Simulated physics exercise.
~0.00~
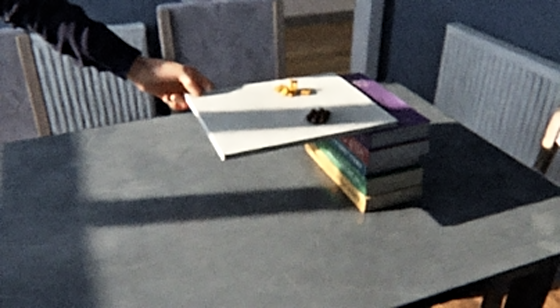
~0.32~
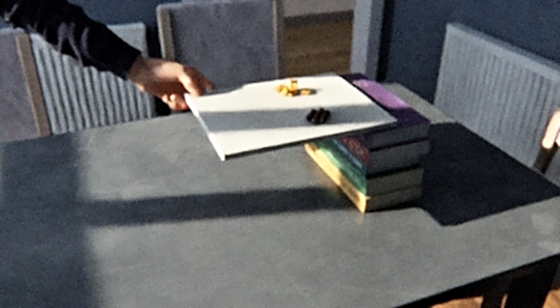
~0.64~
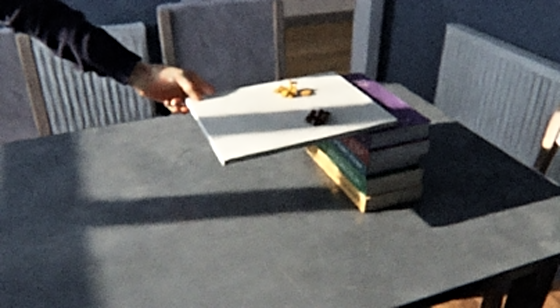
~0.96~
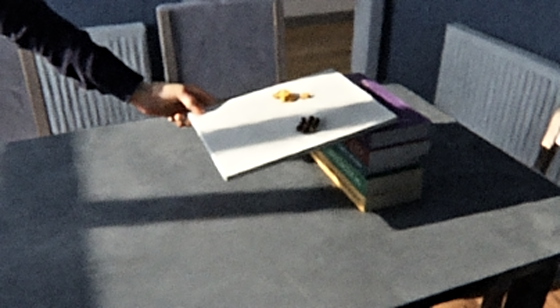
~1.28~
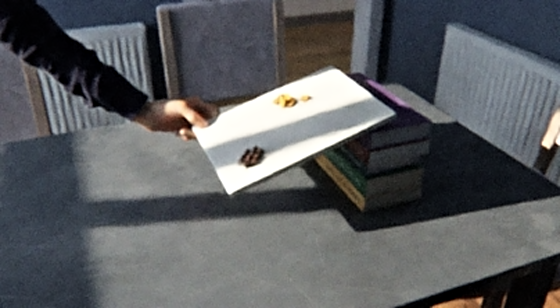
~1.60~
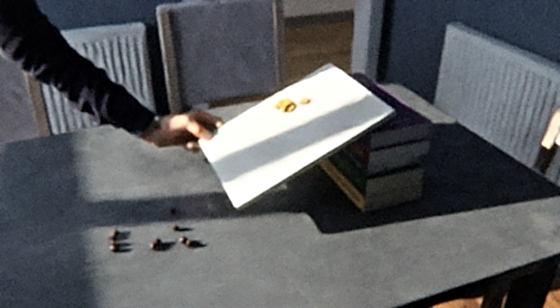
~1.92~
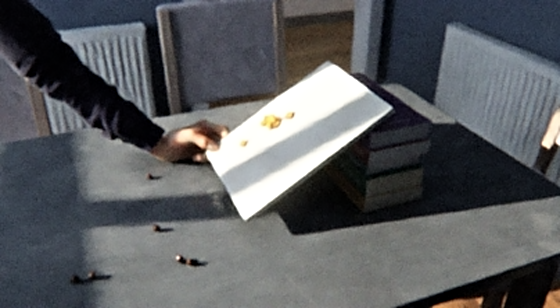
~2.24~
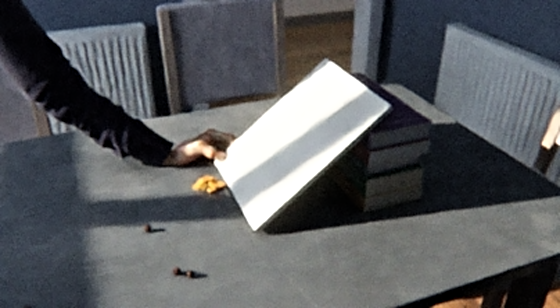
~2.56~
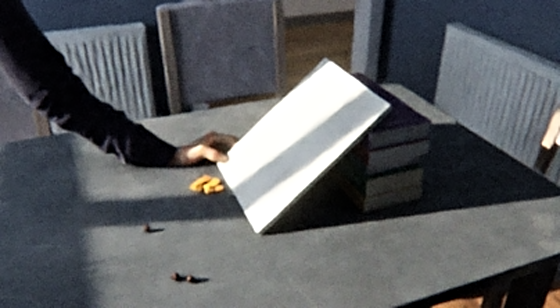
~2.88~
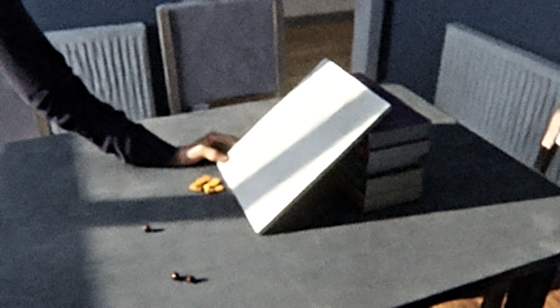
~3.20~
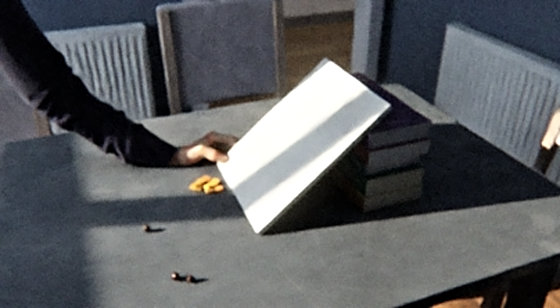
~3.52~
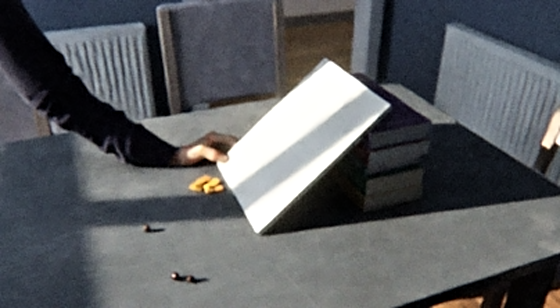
A hand lowered one end of a white board propped on a stack of books, and the small dark pieces slid off first and scattered across the table, before the orange ones slid down and settled in a cluster at its foot.
